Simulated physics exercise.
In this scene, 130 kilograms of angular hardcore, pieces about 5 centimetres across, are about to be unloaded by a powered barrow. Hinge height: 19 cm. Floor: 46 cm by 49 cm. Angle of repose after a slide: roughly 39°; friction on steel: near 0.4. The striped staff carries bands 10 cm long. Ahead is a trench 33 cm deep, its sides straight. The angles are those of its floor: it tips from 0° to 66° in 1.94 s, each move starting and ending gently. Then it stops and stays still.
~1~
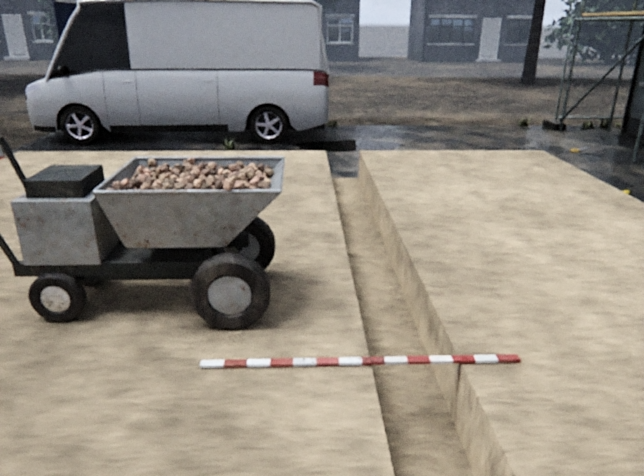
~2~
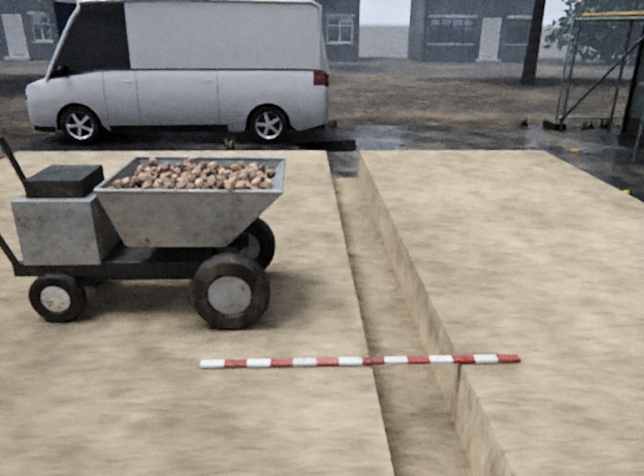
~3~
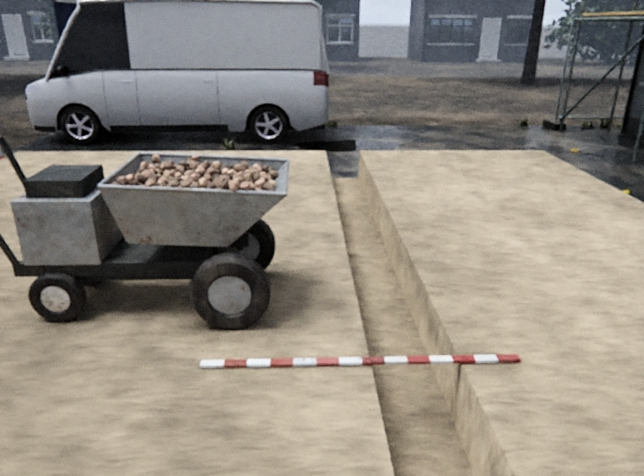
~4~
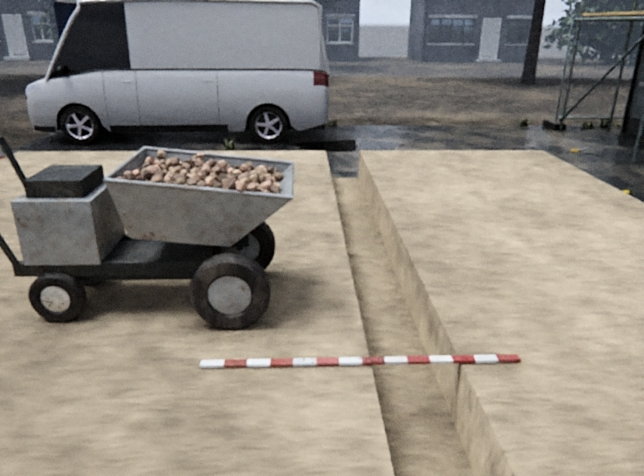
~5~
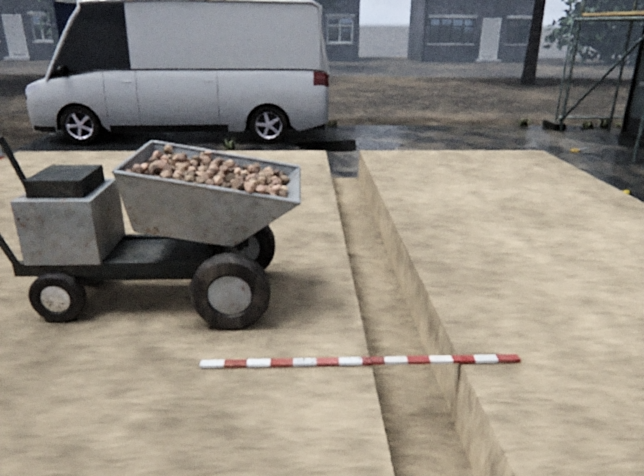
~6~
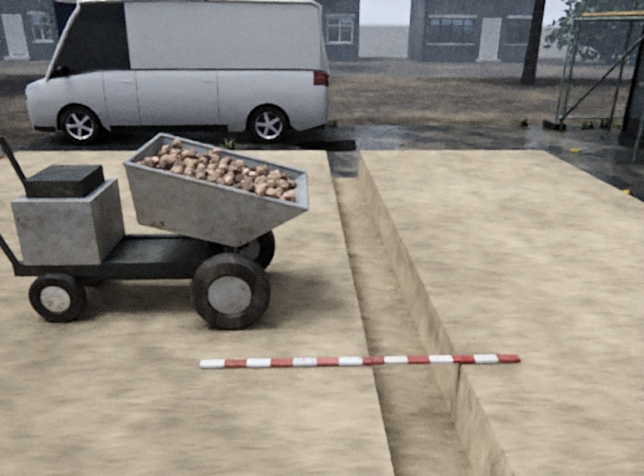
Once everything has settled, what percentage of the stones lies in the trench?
I would say 89 percent.
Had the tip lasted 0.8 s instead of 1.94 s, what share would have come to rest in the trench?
That would give about 90 percent.
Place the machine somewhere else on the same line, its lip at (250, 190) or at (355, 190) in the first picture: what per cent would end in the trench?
From the first spot near 45, from the second near 70 per cent.
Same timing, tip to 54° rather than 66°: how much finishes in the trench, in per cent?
Then about 15 per cent.
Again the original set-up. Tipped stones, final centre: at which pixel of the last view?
Roughly at (384, 333).
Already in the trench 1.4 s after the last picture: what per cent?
About 20%.
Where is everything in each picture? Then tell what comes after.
The tray is at 0°, its lip at (281, 192); the top of the load is at (193, 168), in the first frame.
The tray is at 1°, its lip at (282, 192); the top of the load is at (192, 167), in the second frame.
Lip at (286, 194), floor tilted 3°, highest stones at (188, 165), in the third frame.
The tray is at 6°, its lip at (292, 198); the top of the load is at (176, 161), in the fourth frame.
The tray is at 10°, its lip at (300, 203); the top of the load is at (171, 158), in the fifth frame.
The tray is at 15°, its lip at (309, 209); the top of the load is at (176, 152), in the sixth frame.
Then, 0.9 s after the last picture the floor is at 56°, 100 % in the tray; the foremost stones are at (345, 258).
Then, 1.4 s after the last picture the floor is at 66°, 79 % in the tray, 3 % short of the trench, 18 % in the trench; the foremost stones are at (408, 340).
Then, 1.8 s after the last picture the floor is at 66°, 47 % in the tray, 3 % short of the trench, 50 % in the trench; the foremost stones are at (421, 335).
Then, 3.7 s after the last picture the floor is at 66°, 8 % in the tray, 3 % short of the trench, 89 % in the trench; the foremost stones are at (424, 340).
